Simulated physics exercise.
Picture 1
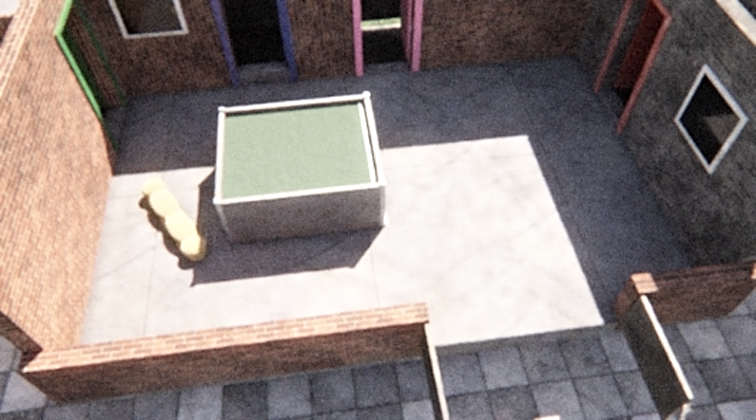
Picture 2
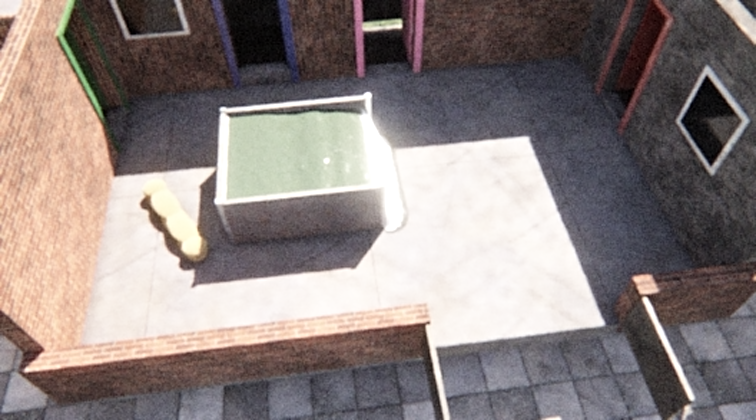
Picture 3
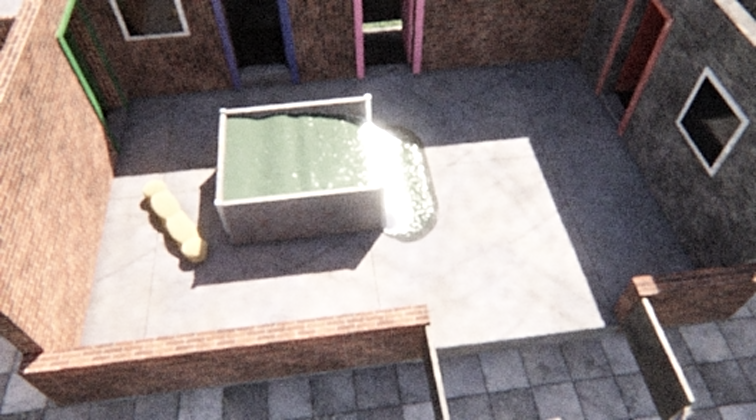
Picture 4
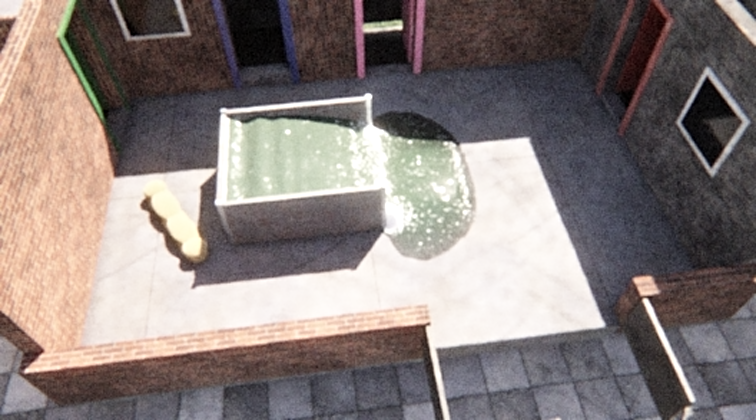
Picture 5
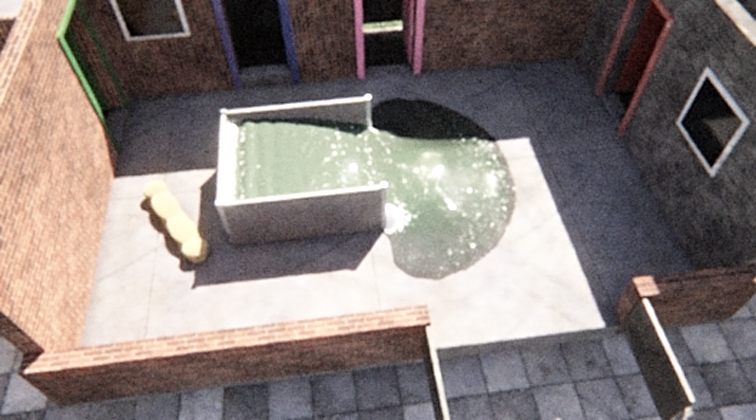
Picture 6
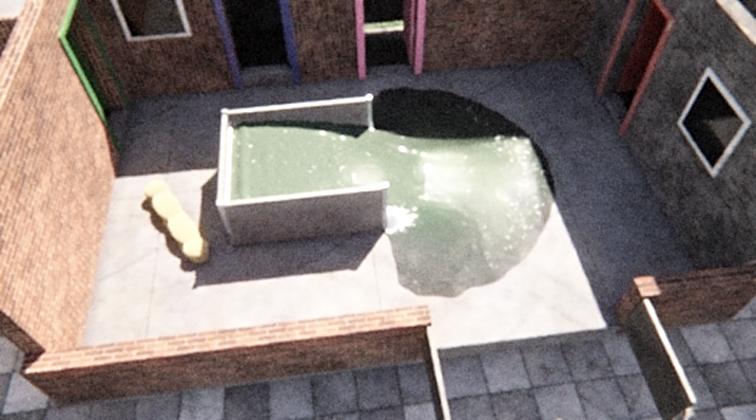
In the video, green water sits still in an open rectangular tank in a brick-walled courtyard beside a yellow lumpy object, then pours out through the tank's right side and spreads across the pale floor in a widening, glittering pool.
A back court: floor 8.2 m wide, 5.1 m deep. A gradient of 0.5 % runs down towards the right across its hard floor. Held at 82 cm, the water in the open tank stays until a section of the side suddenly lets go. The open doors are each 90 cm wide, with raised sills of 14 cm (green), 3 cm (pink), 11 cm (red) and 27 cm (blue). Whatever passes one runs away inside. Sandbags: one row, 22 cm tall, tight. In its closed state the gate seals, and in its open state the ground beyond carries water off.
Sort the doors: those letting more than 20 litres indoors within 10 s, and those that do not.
The green door is among those that do not; the pink door is among those letting more in; the red door is among those letting more in; the blue door is among those that do not.
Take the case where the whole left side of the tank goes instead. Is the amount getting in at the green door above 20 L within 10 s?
Then: Green past it.
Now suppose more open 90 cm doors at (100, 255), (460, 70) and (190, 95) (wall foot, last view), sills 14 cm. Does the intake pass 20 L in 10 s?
Per doorway, in order: Insufficient / insufficient / insufficient.
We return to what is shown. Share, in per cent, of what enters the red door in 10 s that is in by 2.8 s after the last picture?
That works out near 80%.
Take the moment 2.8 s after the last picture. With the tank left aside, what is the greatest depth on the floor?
About 27 cm.
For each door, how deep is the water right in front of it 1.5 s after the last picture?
Depths in cm: Green 0, pink 2, red 32, blue 0.
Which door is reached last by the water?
Door: Green.
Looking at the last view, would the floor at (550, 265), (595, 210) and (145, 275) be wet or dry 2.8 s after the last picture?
Listed in sequence, the spots are drenched, drenched and bone dry.
Then, 0.7 s after the last picture water covers 50 % of the floor and is deepest (34 cm) near (633, 158); green door not reached, pink door 4 cm at the sill, 0 L in, red door 19 cm at the sill, 9 L in, blue door not reached.
Then, 1.5 s after the last picture water covers 50 % of the floor and is deepest (47 cm) near (703, 285); green door not reached, pink door 2 cm at the sill, 1 L in, red door 32 cm at the sill, 94 L in, blue door not reached.
Then, 2.8 s after the last picture water covers 50 % of the floor and is deepest (27 cm) near (652, 193); green door not reached, pink door 2 cm at the sill, 2 L in, red door 25 cm at the sill, 219 L in, blue door not reached.
Then, 5.3 s after the last picture water covers 65 % of the floor and is deepest (16 cm) near (710, 297); green door not reached, pink door 6 cm at the sill, 7 L in, red door 11 cm at the sill, 281 L in, blue door 2 cm at the sill, 0 L in.
Then, 9.3 s after the last picture water covers 95 % of the floor and is deepest (10 cm) near (131, 107); green door 8 cm at the sill, 0 L in, pink door 6 cm at the sill, 47 L in, red door 8 cm at the sill, 282 L in, blue door 4 cm at the sill, 0 L in.
